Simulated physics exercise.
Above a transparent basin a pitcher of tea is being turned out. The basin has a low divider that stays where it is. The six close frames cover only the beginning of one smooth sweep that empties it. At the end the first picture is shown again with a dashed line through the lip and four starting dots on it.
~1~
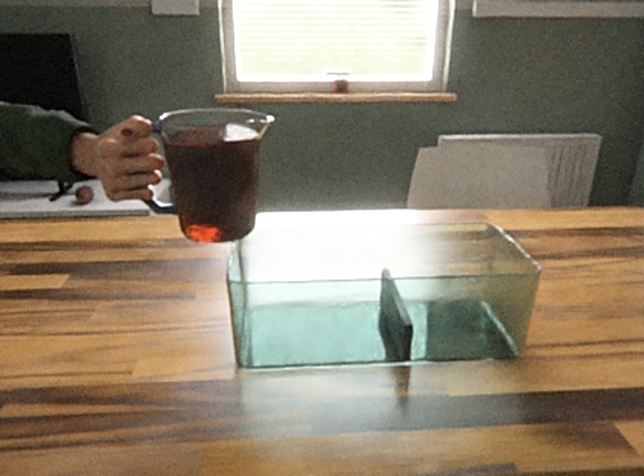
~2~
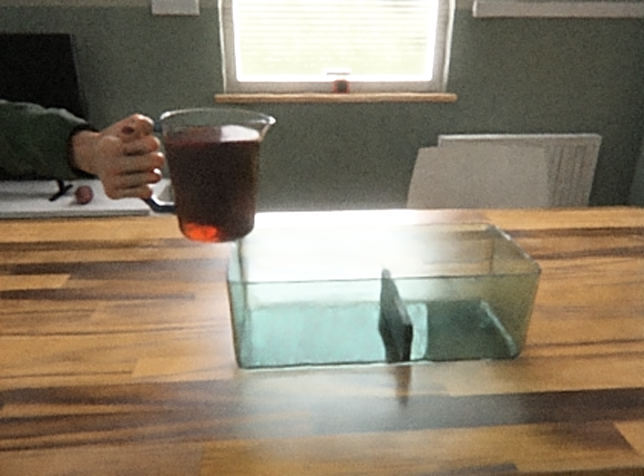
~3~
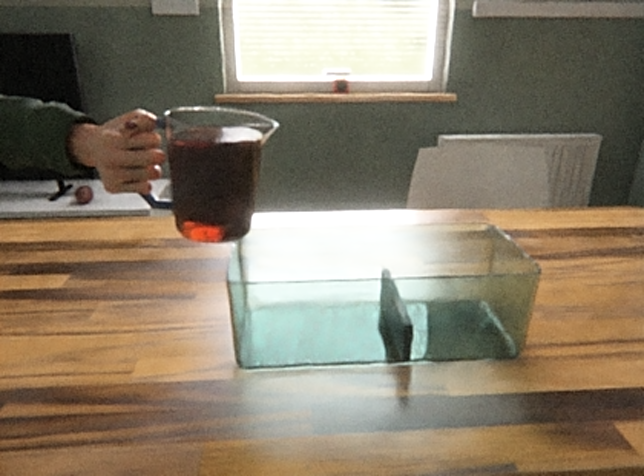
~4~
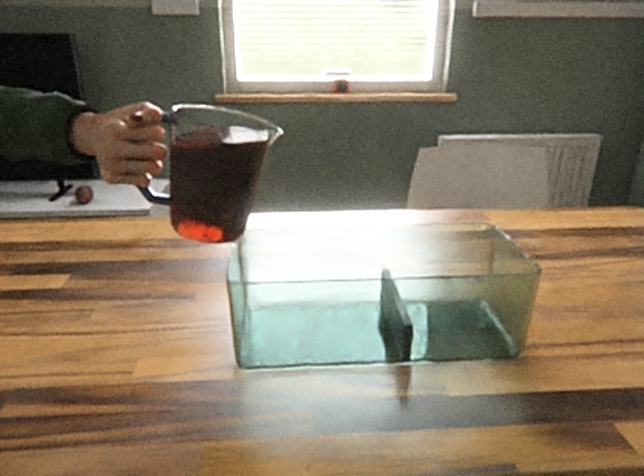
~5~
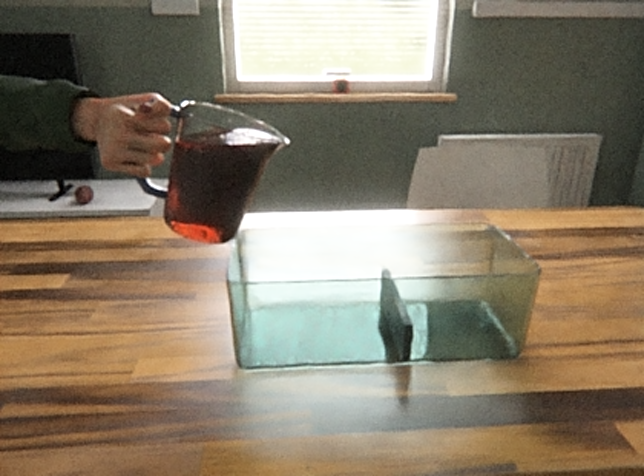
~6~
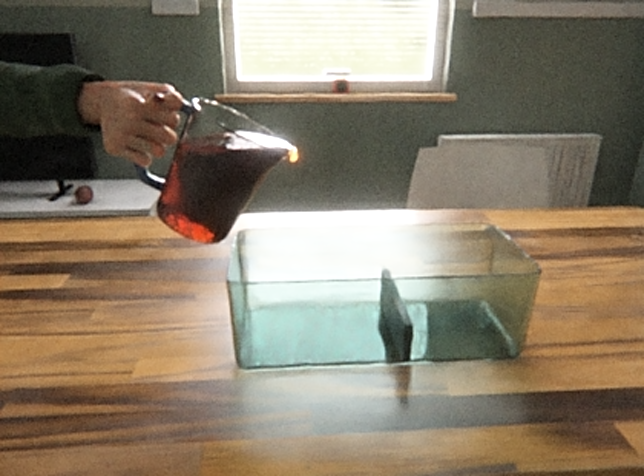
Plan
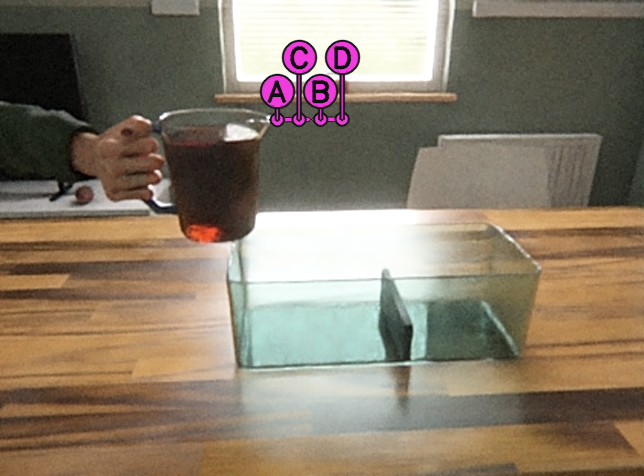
On a striped wooden table by a bright window, a hand held a glass pitcher of dark reddish tea above a divided clear basin, then gradually tilted it rightward until tea reached over the lip.
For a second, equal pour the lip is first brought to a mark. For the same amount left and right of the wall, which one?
Dot D.
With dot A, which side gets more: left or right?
The left side.
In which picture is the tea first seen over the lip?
Picture 6.
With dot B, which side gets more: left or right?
The left side.
In magenta, A at (277, 119); B at (320, 119); C at (299, 119); D at (342, 119).
With A, about 97 % ends left of the wall and 2 % right of it.
With B, about 90 % ends left of the wall and 9 % right of it.
With C, about 95 % ends left of the wall and 4 % right of it.
With D, about 52 % ends left of the wall and 48 % right of it.
